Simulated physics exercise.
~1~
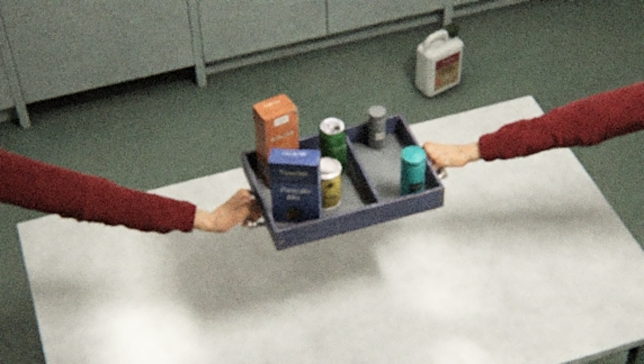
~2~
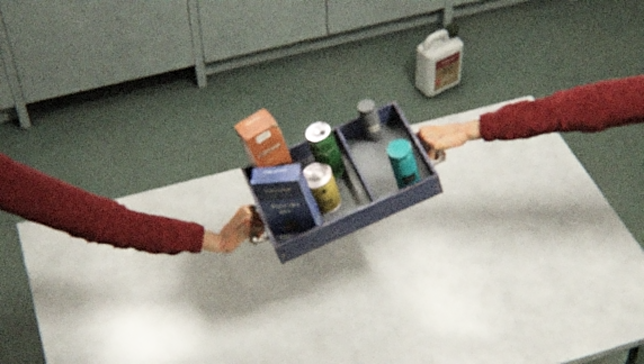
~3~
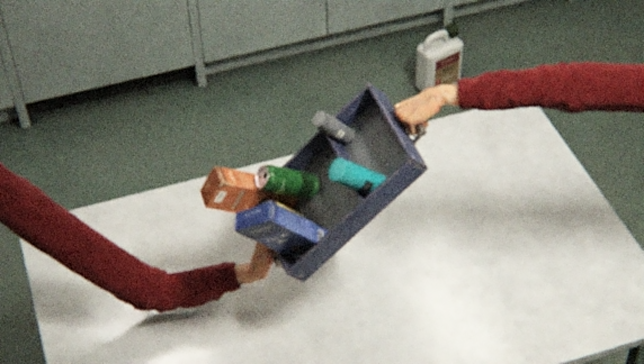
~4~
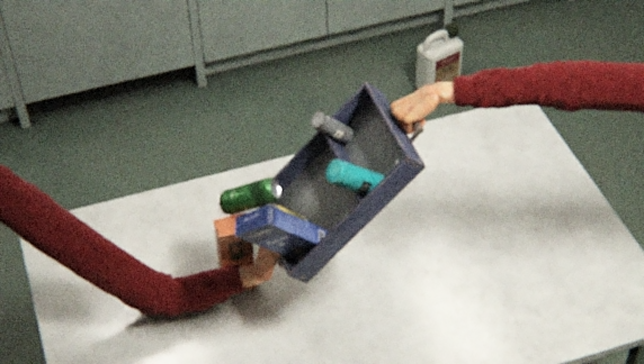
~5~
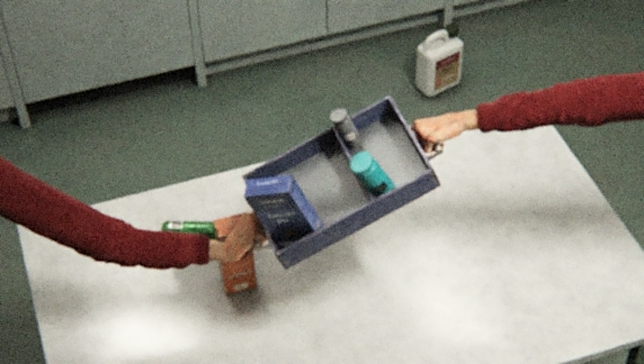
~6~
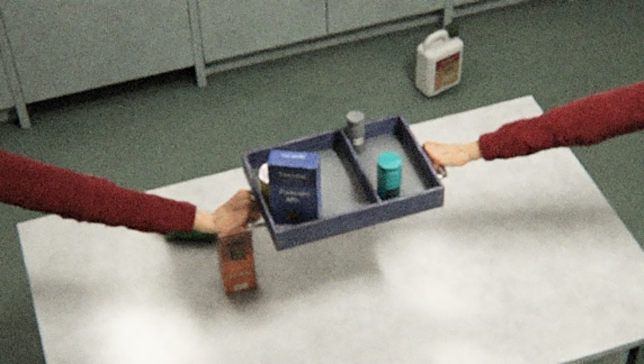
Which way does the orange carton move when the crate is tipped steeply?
The orange carton moves down, dropping out past the low left side of the crate toward the table.
